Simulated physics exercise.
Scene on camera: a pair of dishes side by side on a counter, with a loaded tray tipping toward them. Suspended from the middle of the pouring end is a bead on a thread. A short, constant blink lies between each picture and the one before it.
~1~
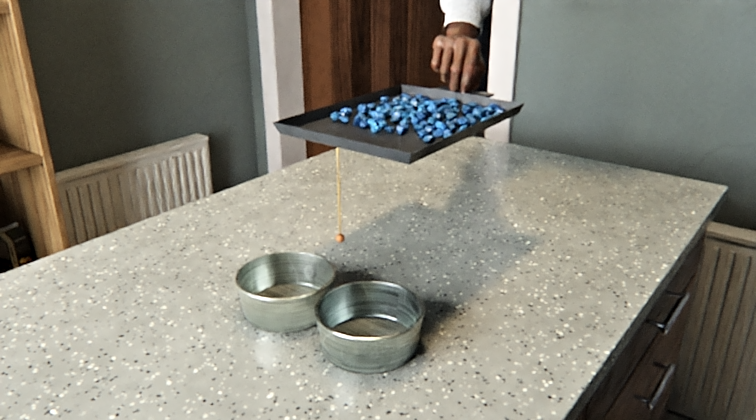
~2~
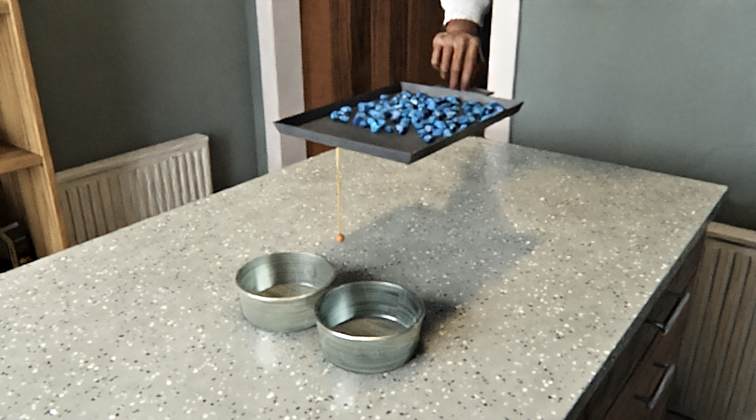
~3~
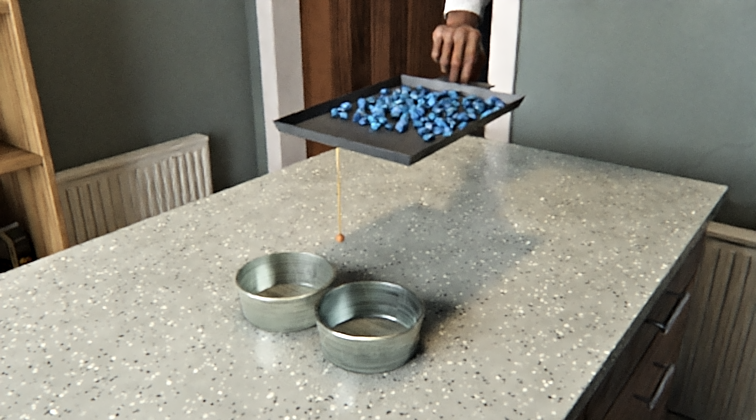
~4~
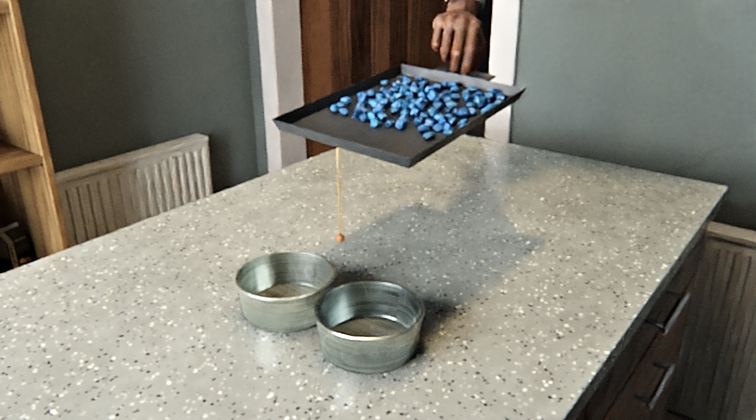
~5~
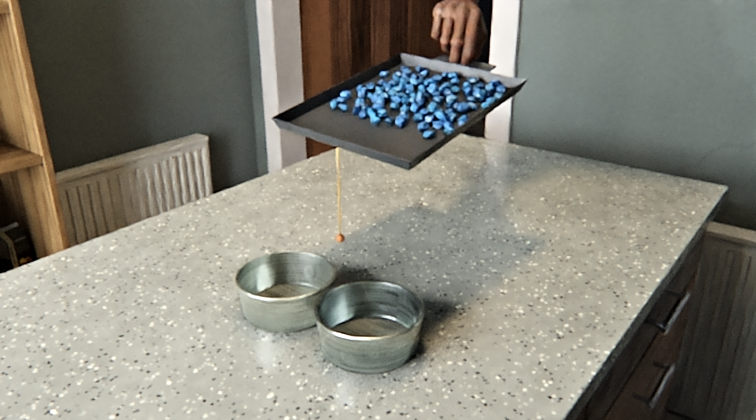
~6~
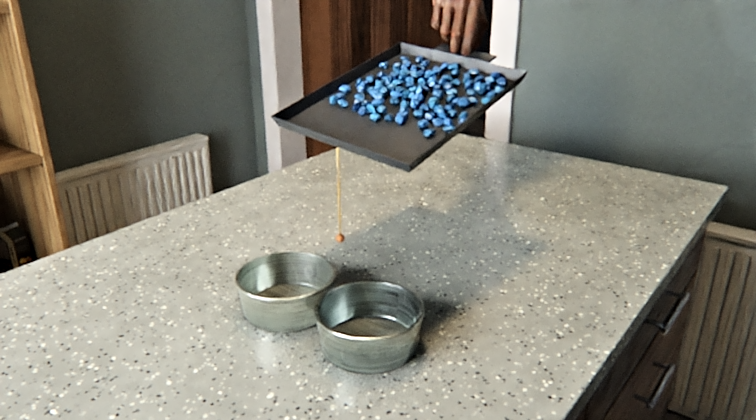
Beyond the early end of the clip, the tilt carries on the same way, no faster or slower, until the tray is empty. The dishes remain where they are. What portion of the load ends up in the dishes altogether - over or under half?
I expect the catch to be short of a majority.
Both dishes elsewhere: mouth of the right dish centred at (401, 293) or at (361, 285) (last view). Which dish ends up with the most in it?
In the first try it's the one on the right, and in the second it's the one on the right.
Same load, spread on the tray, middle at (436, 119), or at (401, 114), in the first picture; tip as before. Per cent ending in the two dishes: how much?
Close to 20 %, followed by close to 30 %.
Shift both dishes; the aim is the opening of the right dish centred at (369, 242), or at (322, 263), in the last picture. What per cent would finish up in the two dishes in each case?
You'd get 0 in a hundred first and 20 in a hundred after that.
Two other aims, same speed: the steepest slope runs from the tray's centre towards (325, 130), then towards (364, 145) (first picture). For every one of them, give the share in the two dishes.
Close to 0 percent first and close to 60 percent second.
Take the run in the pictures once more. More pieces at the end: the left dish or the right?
It's the one placed right that wins here.
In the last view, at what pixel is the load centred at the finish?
Roughly at pixel (393, 316).
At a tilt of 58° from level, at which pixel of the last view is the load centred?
I'd put the middle of the pieces at roughly (393, 155).
Soon after the last picture, tray tipped steeply; most on the tray; a stray few in the right dish; a stray few in the left dish; about a quarter in the air.
A little later, tray tipped right over; a stray few on the tray; about a quarter in the right dish; a small part in the left dish; about two thirds outside both; a small part in the air.
Later still, tray tipped past a quarter turn; about a quarter in the right dish; a small part in the left dish; about two thirds outside both.
At rest, tray tipped past a quarter turn; about a quarter in the right dish; a small part in the left dish; about two thirds outside both.
